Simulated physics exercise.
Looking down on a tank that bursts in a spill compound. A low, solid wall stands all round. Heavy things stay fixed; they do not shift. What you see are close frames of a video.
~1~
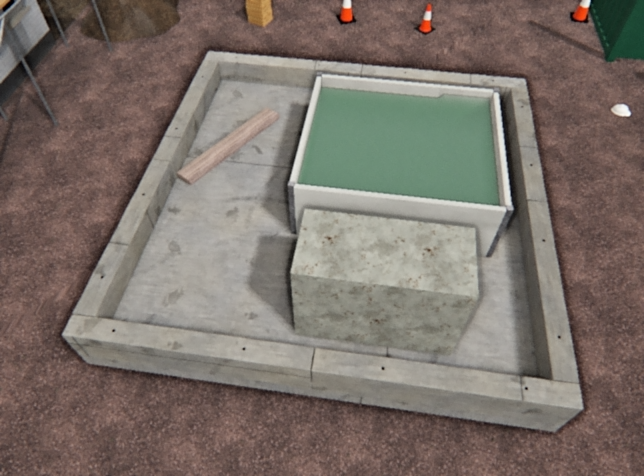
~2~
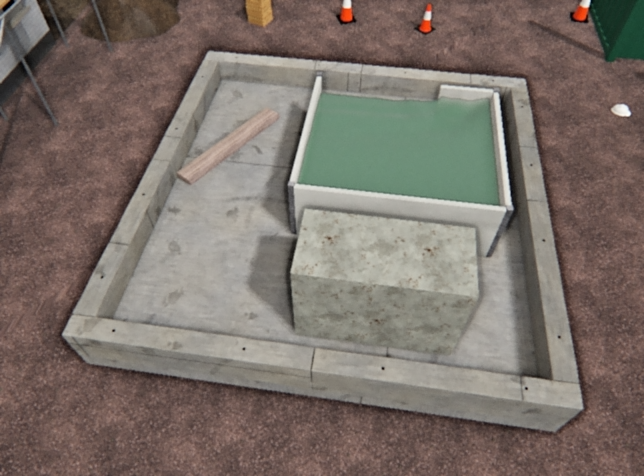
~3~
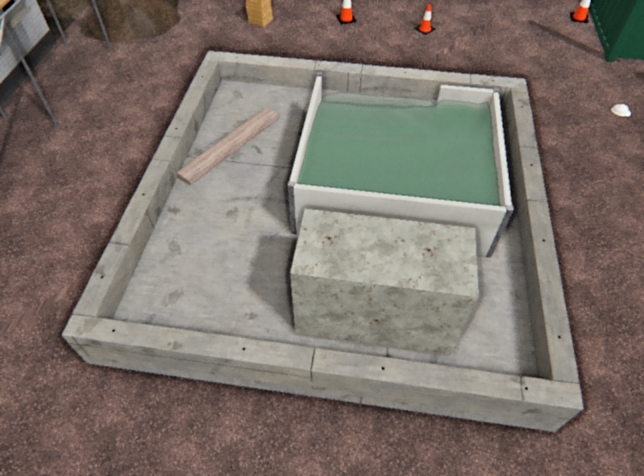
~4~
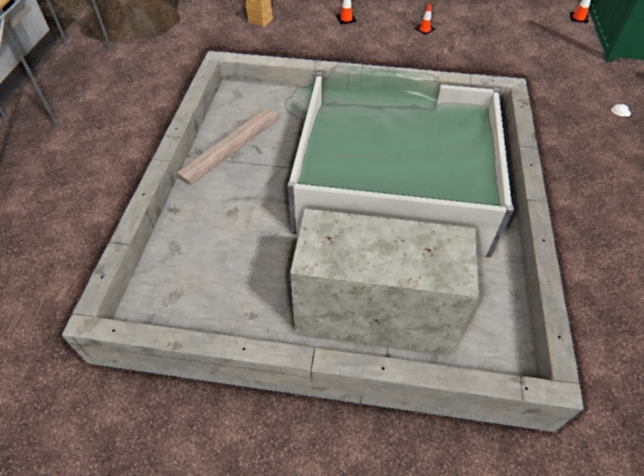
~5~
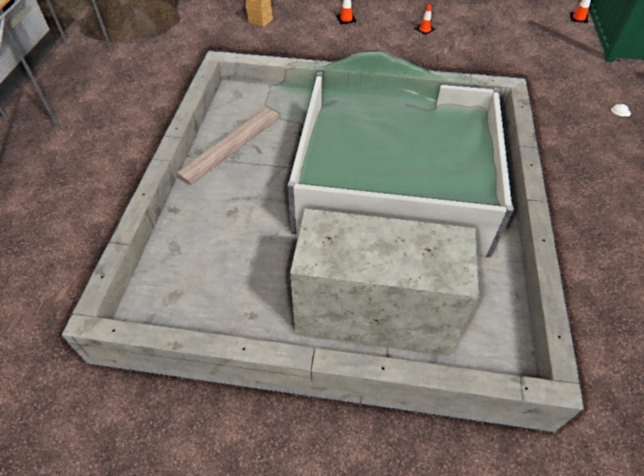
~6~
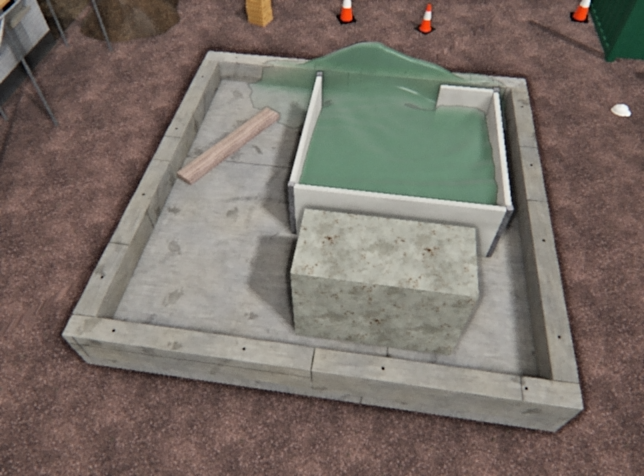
Green water bursting through the far side of a white-walled tank and spilling over the surrounding concrete wall onto brown ground.
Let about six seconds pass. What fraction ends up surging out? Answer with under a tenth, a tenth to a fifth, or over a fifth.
A tenth to a fifth surges out.
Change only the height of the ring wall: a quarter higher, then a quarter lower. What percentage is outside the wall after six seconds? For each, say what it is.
I'd expect around 6 per cent for the first wall and around 26 per cent for the second.
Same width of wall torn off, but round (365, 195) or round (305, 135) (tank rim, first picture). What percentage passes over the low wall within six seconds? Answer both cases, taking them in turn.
Try one around 2 percent; try two around 8 percent.
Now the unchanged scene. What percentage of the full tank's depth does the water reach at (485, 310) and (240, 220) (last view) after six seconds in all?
Around 20 % at the first and 18 % at the second.
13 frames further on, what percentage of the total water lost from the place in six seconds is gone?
I'd estimate close to 90 per cent.
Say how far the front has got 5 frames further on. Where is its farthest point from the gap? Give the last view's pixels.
The wet edge reaches furthest near (192, 148).
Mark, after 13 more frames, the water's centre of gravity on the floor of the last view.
I'd place it roughly at (364, 157).
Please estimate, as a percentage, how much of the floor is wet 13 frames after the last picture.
Share estimate: About 65 per cent.
A moment on, water covers 25 % of the floor; the low wall has let 2 % over.
Next, water covers 30 % of the floor; the low wall has let 5 % over.
Then, water covers 55 % of the floor; the low wall has let 11 % over.
Later, water covers 70 % of the floor; the low wall has let 12 % over.
In the end, water covers 75 % of the floor; the low wall has let 12 % over.
